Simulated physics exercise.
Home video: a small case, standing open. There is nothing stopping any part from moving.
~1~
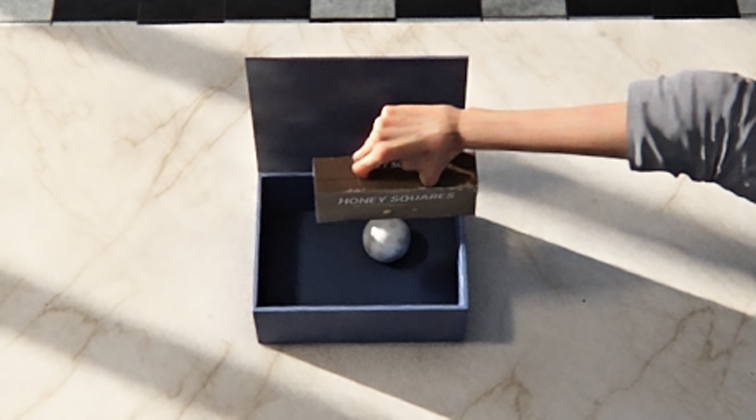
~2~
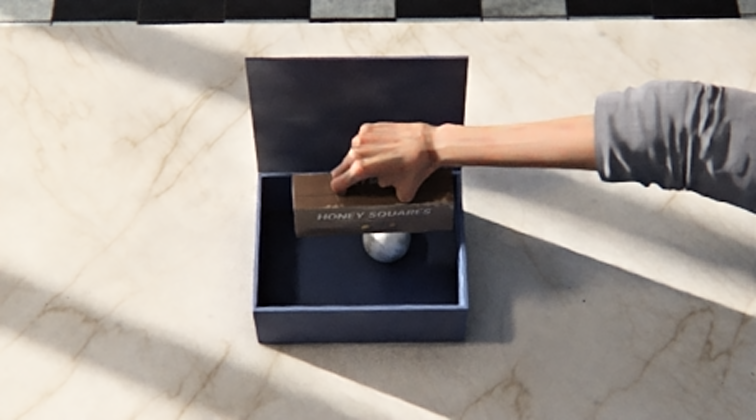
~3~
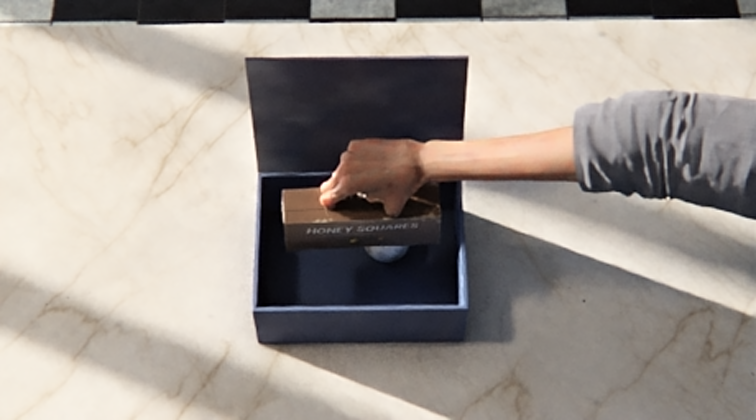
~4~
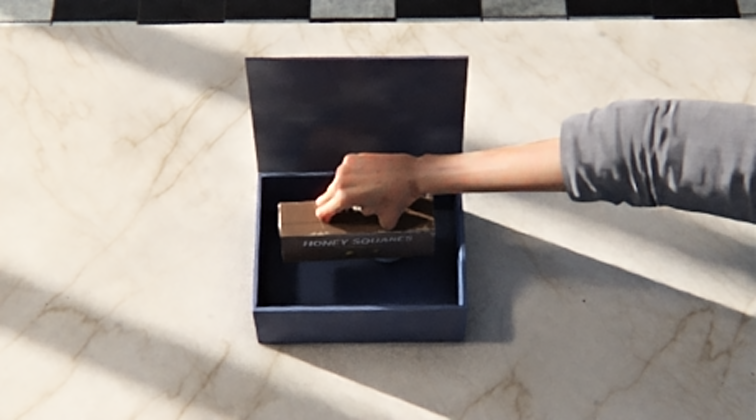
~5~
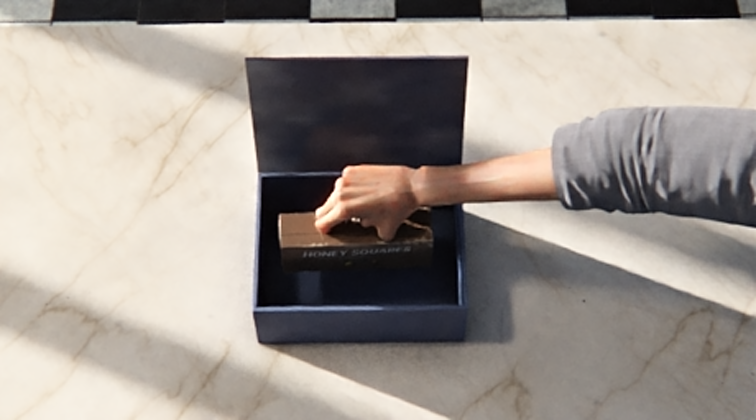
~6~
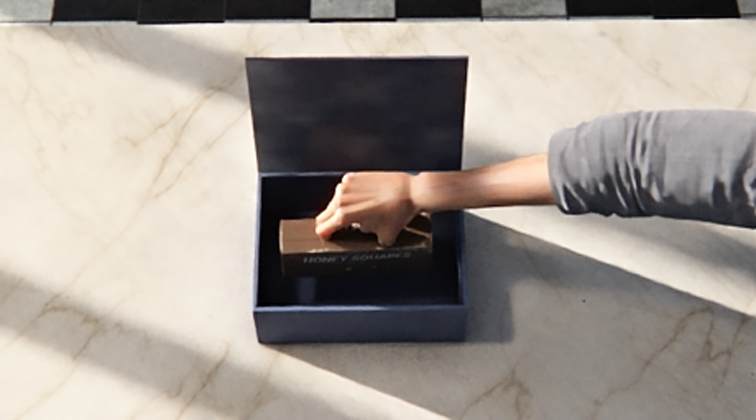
On a pale, veined marble surface seen from above at an angle, a small dark blue case stands open, with black and grey checks along the top edge. A white ball sits inside, beneath a brown carton held by a grey-sleeved arm from the right. The hand lowers the carton down and slightly left into the case, hiding the ball and keeping its grip, while the camera stays still.
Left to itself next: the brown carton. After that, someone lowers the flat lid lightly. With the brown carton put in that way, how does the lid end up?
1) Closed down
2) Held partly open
The answer is 1.
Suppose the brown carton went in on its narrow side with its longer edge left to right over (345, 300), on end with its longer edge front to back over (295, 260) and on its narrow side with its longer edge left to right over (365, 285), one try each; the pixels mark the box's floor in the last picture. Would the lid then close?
In the first case the lid comes down fully; in the second it stays propped open; in the third it comes down fully.
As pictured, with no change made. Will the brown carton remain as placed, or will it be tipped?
Once everything settles, the brown carton keeps its original angle.
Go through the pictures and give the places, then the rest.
In the first picture, still above its spot; brown carton (396, 187); white ball (387, 238).
In the second picture, still above its spot; brown carton (374, 203).
In the third picture, still above its spot; brown carton (362, 217).
In the fourth picture, still above its spot; brown carton (358, 230).
In the fifth picture, still above its spot; brown carton (357, 241).
In the sixth picture, put in, still held; brown carton (357, 246).
Then, 1.10 s after the last picture, lid starting down; brown carton slid a little near (360, 278); white ball rolled a little.
Then, 1.80 s after the last picture, lid 42° above the rim; brown carton slid a little near (360, 278); white ball rolled a little.
At rest, lid shut; moved from the start, brown carton; white ball in place. Seen from the same camera at the end, brown carton near (360, 278).
